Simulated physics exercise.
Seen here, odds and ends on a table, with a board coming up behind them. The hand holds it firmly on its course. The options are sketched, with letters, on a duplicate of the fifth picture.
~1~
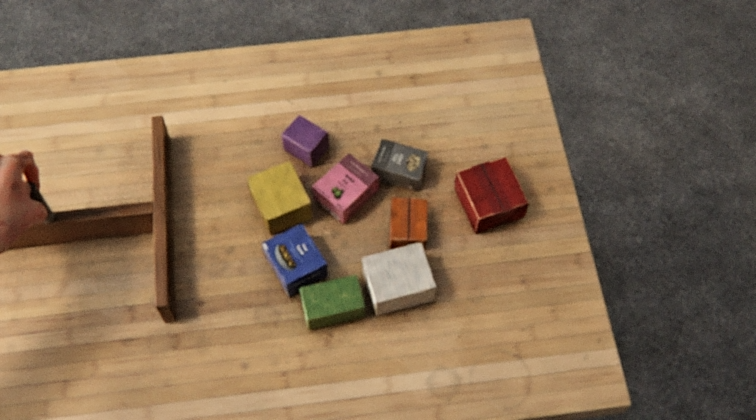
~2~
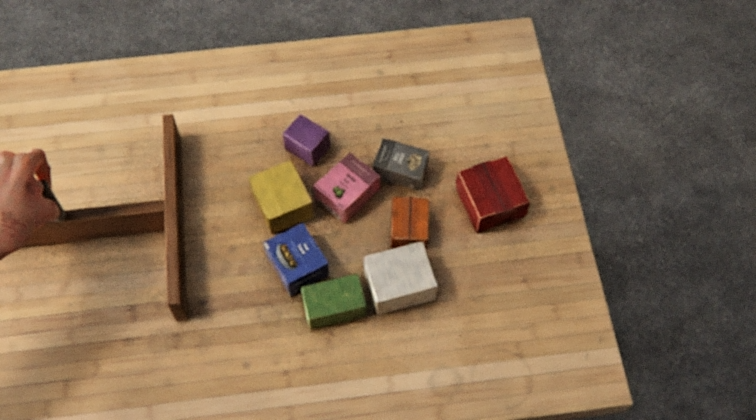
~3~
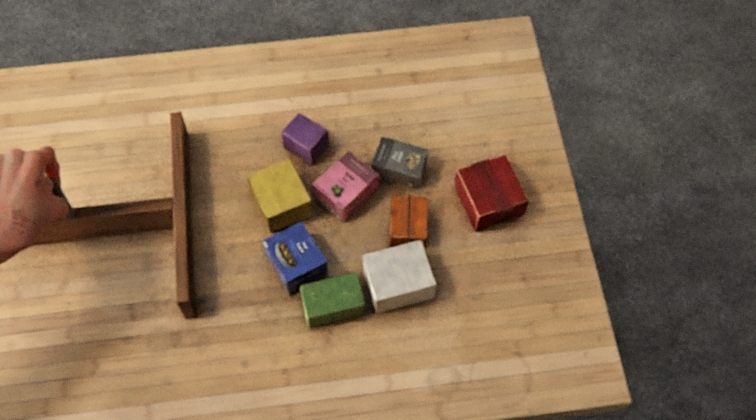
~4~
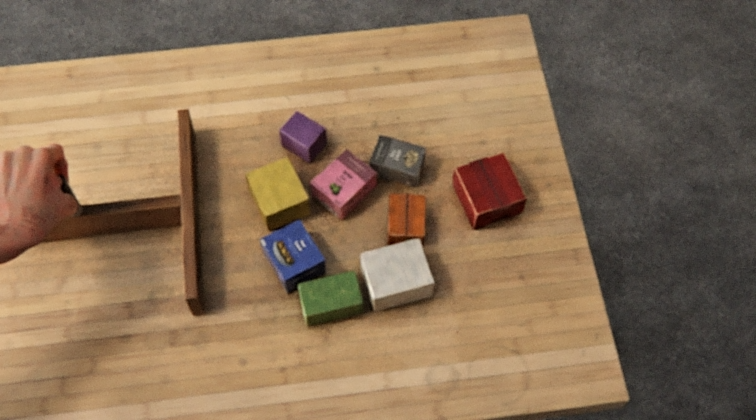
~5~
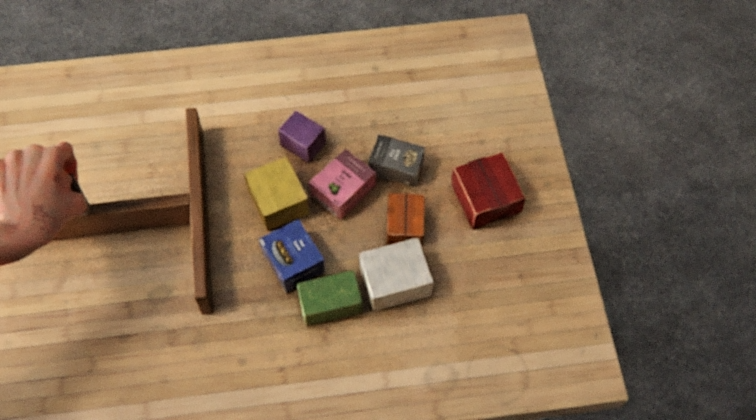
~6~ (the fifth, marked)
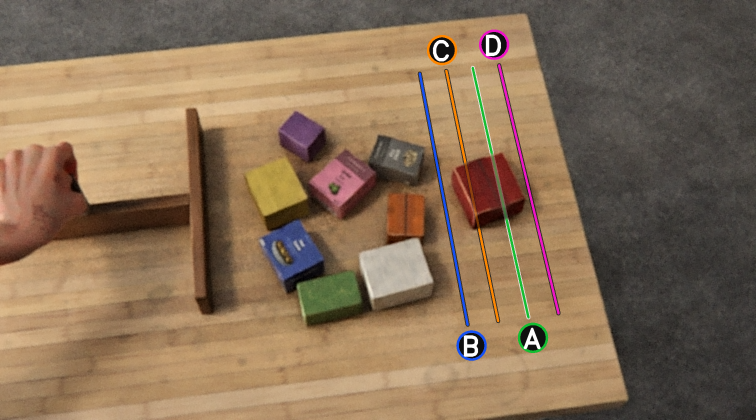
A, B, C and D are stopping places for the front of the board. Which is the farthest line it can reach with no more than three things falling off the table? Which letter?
It should halt at A.
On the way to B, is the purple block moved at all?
By then, yes.
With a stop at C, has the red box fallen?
Yes.
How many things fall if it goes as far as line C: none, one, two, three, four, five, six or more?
By then, one.
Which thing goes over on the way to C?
The red box.
On the marked copy, A at (499, 184); B at (442, 190); C at (470, 187); D at (527, 181).
Taking A. A third of the way, board (306, 185); green block (356, 298); purple block (330, 136).
Two thirds of the way, board (415, 173); red box (537, 184); white block (521, 254).
When it is over, board (498, 163); red box over the edge; white block over the edge; two fallen.
As for the rest, B is within the limit but short; C is within the limit but short; D drops five.
